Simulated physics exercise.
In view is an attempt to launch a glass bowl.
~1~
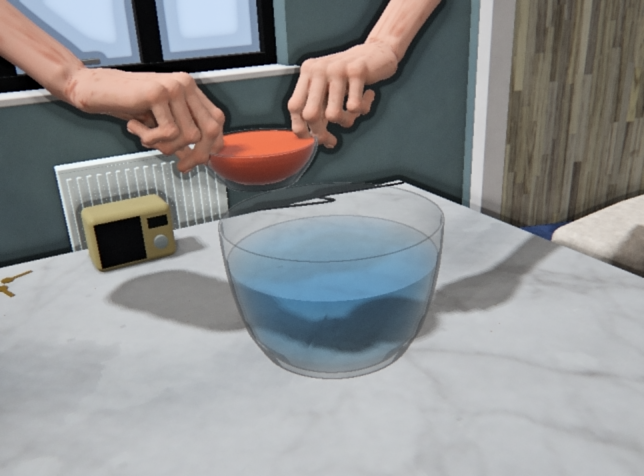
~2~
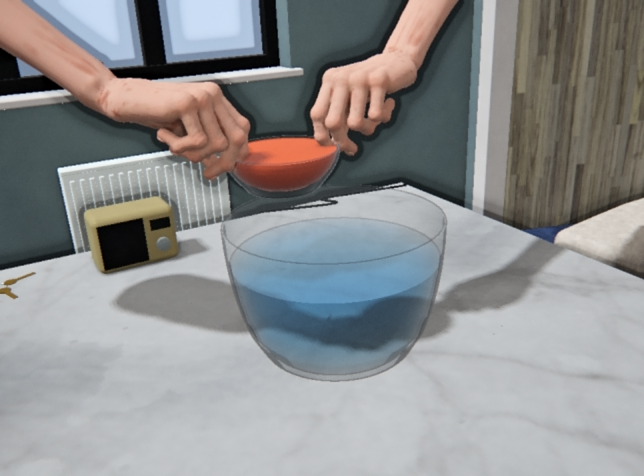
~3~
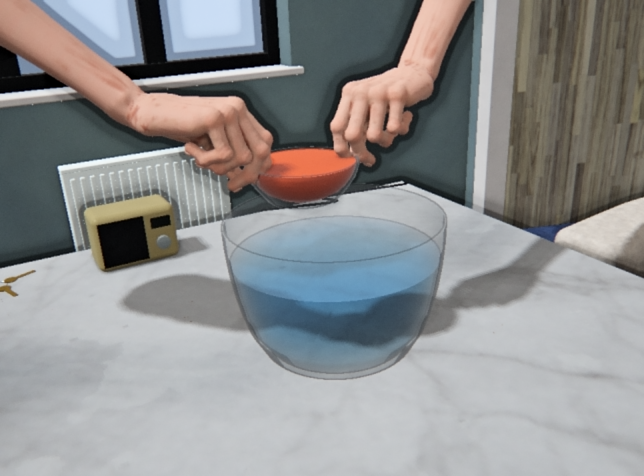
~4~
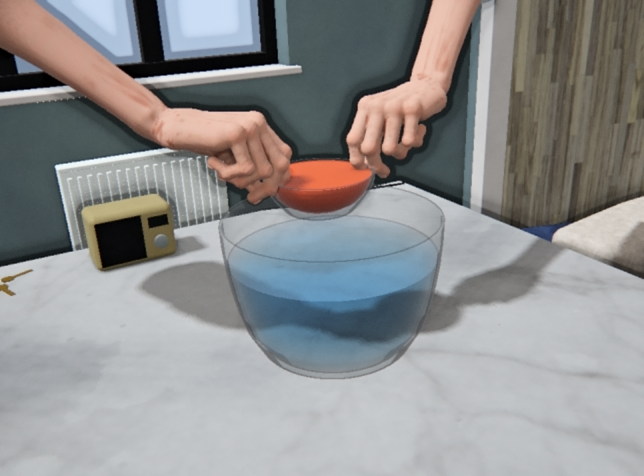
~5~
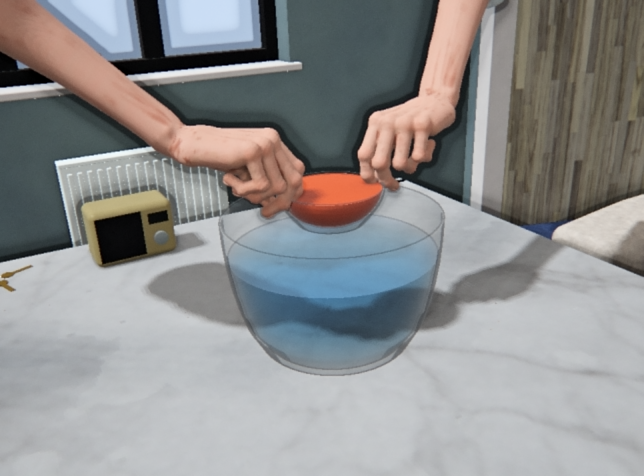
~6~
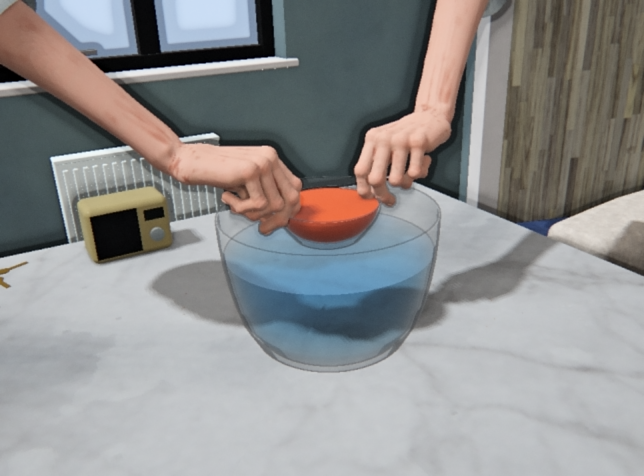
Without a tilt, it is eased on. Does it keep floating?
No - it fails to stay up.
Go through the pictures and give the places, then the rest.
Bowl (259, 158) nearly full; above the big tub, in the first frame.
Bowl nearly full, surface at (281, 152); coming down, in the second frame.
Bowl (303, 176) nearly full; lower, in the third frame.
Bowl nearly full, surface at (319, 175); lower still, in the fourth frame.
Bowl (331, 202) nearly full; close to the surface, in the fifth frame.
Bowl nearly full, surface at (327, 205); just over the surface, in the sixth frame.
A moment on, the bowl dips into the water.
Further on, water pours in over its rim.
When it is over, the bowl lies on the bottom.
